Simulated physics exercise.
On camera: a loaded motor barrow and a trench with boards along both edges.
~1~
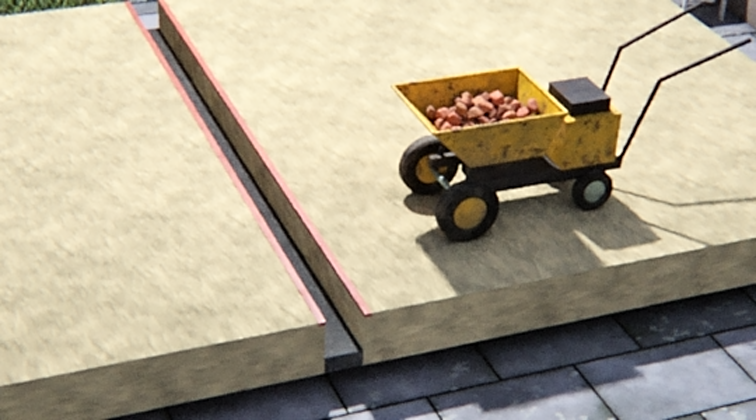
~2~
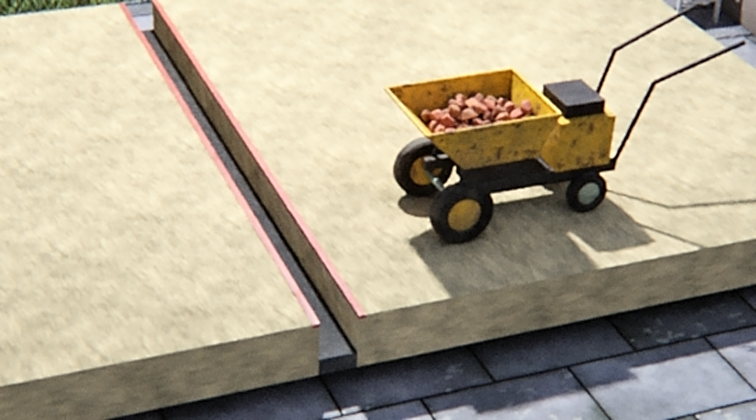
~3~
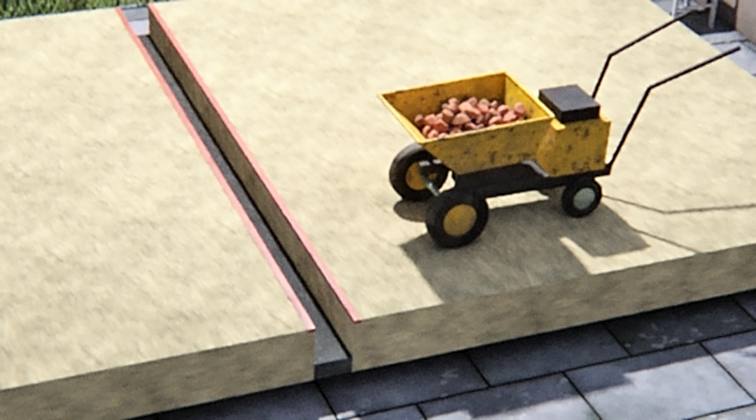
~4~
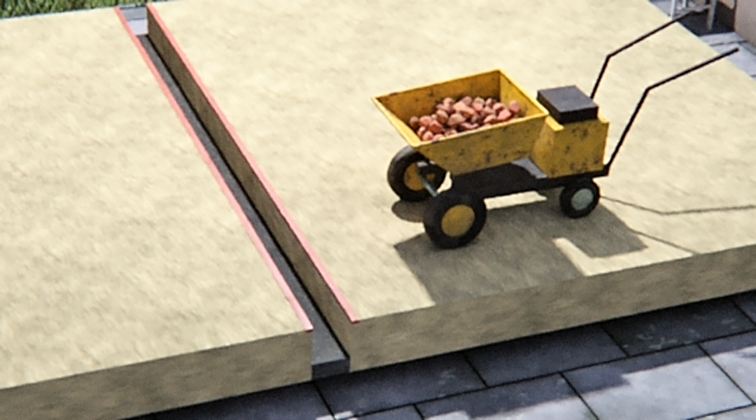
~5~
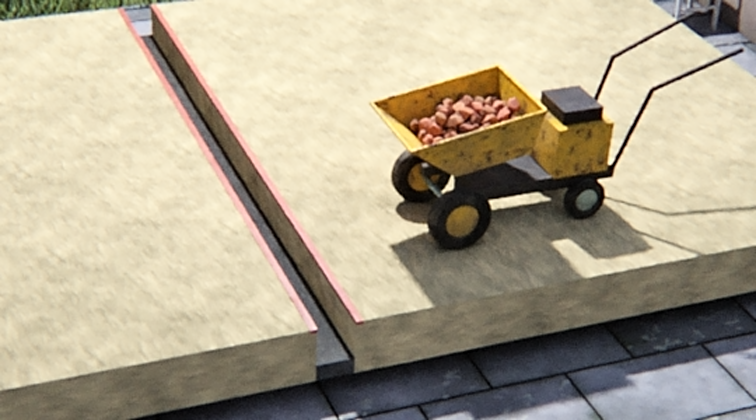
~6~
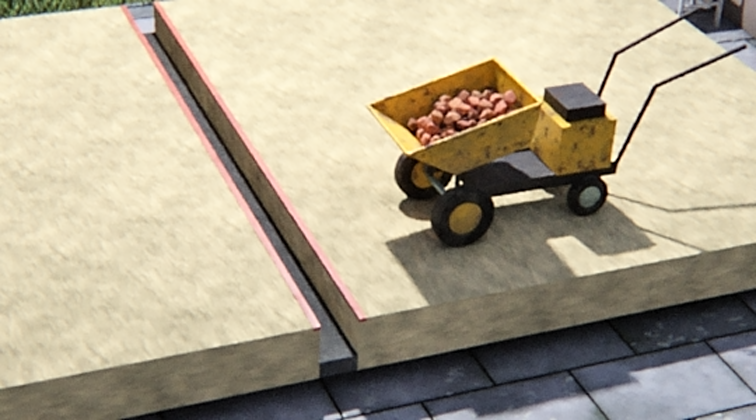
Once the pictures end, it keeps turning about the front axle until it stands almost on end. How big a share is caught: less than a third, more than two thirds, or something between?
It catches between a third and two thirds.
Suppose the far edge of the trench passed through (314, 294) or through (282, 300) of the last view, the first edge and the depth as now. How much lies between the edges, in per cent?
About 40 and 50 per cent.
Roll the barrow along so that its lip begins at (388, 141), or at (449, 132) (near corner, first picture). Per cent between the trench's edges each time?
Roughly 90 per cent, and 20 per cent.
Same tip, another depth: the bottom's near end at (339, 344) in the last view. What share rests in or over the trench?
Roughly 40 in a hundred.
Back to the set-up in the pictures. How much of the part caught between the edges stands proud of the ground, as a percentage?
Close to 0 per cent.
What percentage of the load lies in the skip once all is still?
About 20 per cent.
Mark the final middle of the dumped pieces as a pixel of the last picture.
Roughly at (301, 260).
Shortly afterwards, skip tipped well over; the whole lot in the skip.
Next, skip tipped steeply; all but a few in the skip; a little short of the trench; only a few falling.
Some moments later, skip tipped right over; near a quarter in the skip; near a third short of the trench; near a third in or heaped over the trench.
In the end, skip tipped right over; near a quarter in the skip; near a third short of the trench; near half in or heaped over the trench; none at all beyond it.
